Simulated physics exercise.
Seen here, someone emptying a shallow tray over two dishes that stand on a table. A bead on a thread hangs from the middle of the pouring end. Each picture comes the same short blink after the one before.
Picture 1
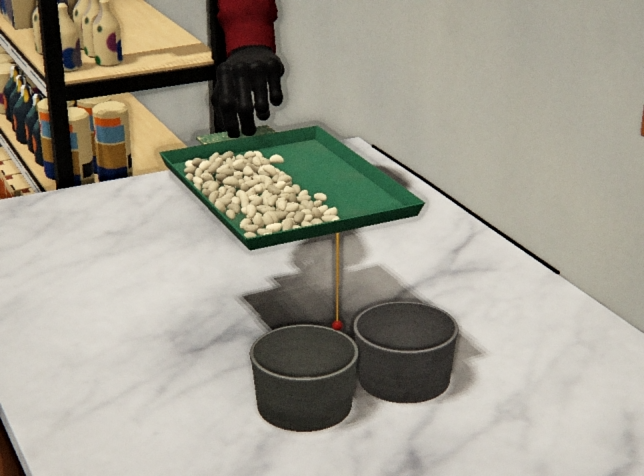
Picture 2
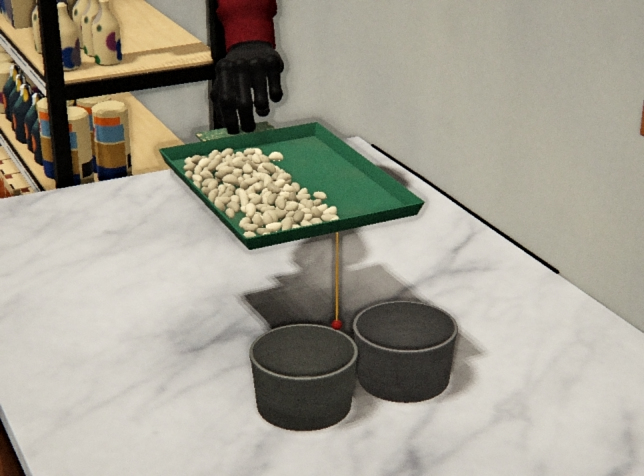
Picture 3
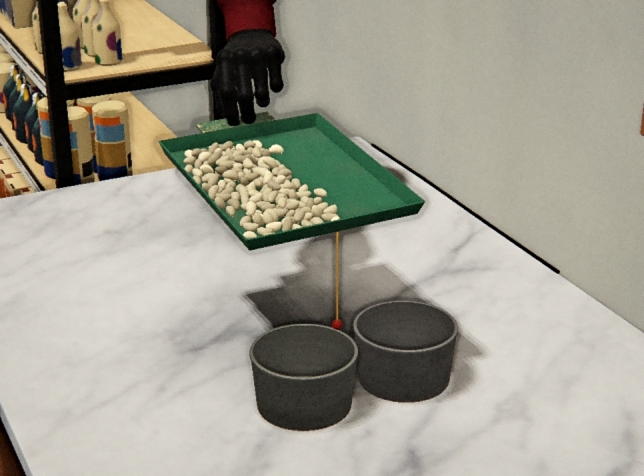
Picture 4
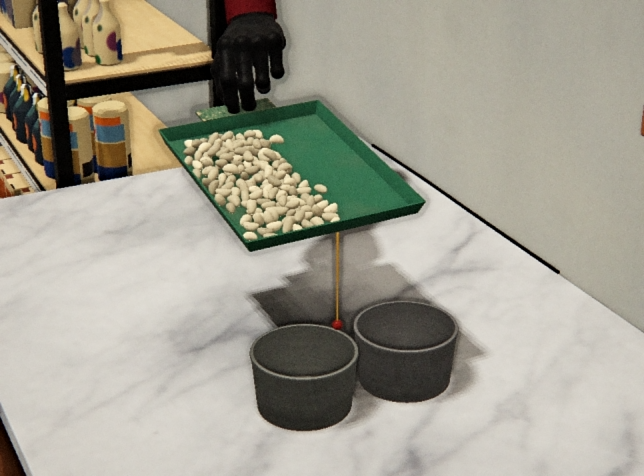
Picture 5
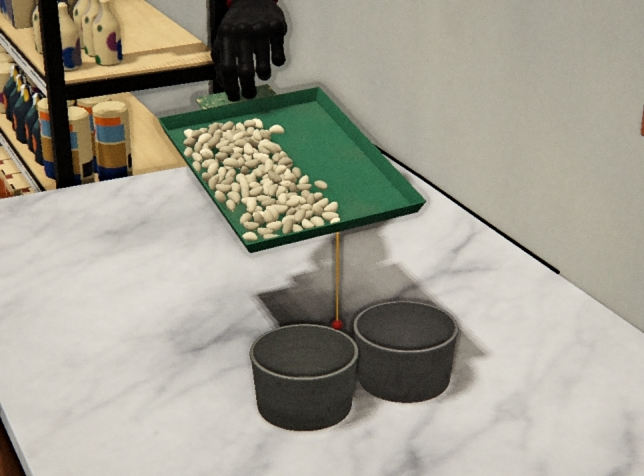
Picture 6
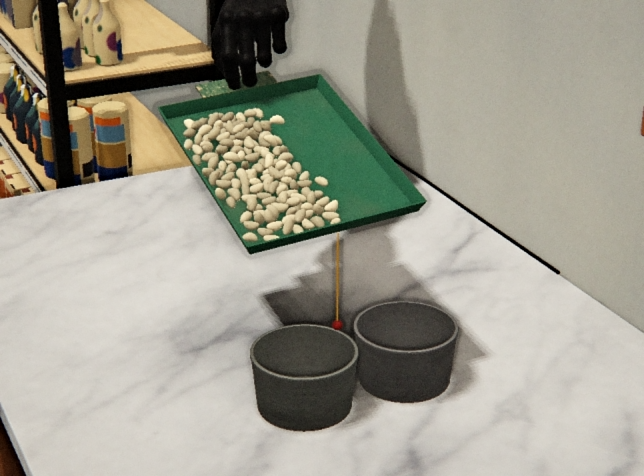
Green tray of white beans gradually tilting toward two dark dishes on a marble table, a black-gloved hand behind it.
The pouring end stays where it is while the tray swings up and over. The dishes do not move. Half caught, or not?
In the dishes lies less than half of it.
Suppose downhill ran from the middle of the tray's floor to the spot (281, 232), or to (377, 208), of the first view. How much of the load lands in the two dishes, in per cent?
First some 40, then 90 per cent.
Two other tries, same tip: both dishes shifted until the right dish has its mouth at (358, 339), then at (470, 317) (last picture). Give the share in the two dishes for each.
Roughly 50 per cent, and 20 per cent.
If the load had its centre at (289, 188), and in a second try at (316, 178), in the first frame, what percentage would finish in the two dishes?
Roughly 30 per cent, and 40 per cent.
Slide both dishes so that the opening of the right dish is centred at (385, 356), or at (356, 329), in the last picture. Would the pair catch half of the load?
The first try: Most of it. The second: Under half.
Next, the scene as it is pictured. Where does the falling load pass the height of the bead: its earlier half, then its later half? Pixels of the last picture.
First near (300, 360), later near (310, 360).
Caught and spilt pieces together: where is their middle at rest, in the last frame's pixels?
Roughly at (317, 443).
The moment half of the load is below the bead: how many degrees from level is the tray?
At some 95 degrees.
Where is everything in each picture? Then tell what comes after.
In the first frame, corners of the pouring end at (250, 236) and (418, 202), level; middle of the load at (258, 189), white beans; left dish at (327, 399); right dish at (430, 371); bead on its thread at (337, 325).
In the second frame, corners of the pouring end at (249, 235) and (417, 201), level; middle of the load at (258, 187).
In the third frame, corners of the pouring end at (250, 236) and (418, 200), tipped barely, lowest at the left corner; middle of the load at (258, 184).
In the fourth frame, corners of the pouring end at (250, 238) and (418, 200), tipped a little, lowest at the left corner; middle of the load at (258, 178).
In the fifth frame, corners of the pouring end at (250, 240) and (419, 199), tipped a little, lowest at the left corner; middle of the load at (258, 173).
In the sixth frame, corners of the pouring end at (251, 242) and (419, 199), tipped clearly, lowest at the left corner; middle of the load at (259, 168); left dish at (327, 398); right dish at (430, 371).
Soon after the last picture, tray tipped steeply; all on the tray.
A little later, tray tipped right over; about a quarter on the tray; a small part in the left dish; about a third outside both; about a third in the air.
Later still, tray tipped past a quarter turn; about a quarter in the left dish; a stray few in the right dish; most outside both.
At rest, tray tipped past a quarter turn; about a quarter in the left dish; a stray few in the right dish; most outside both.
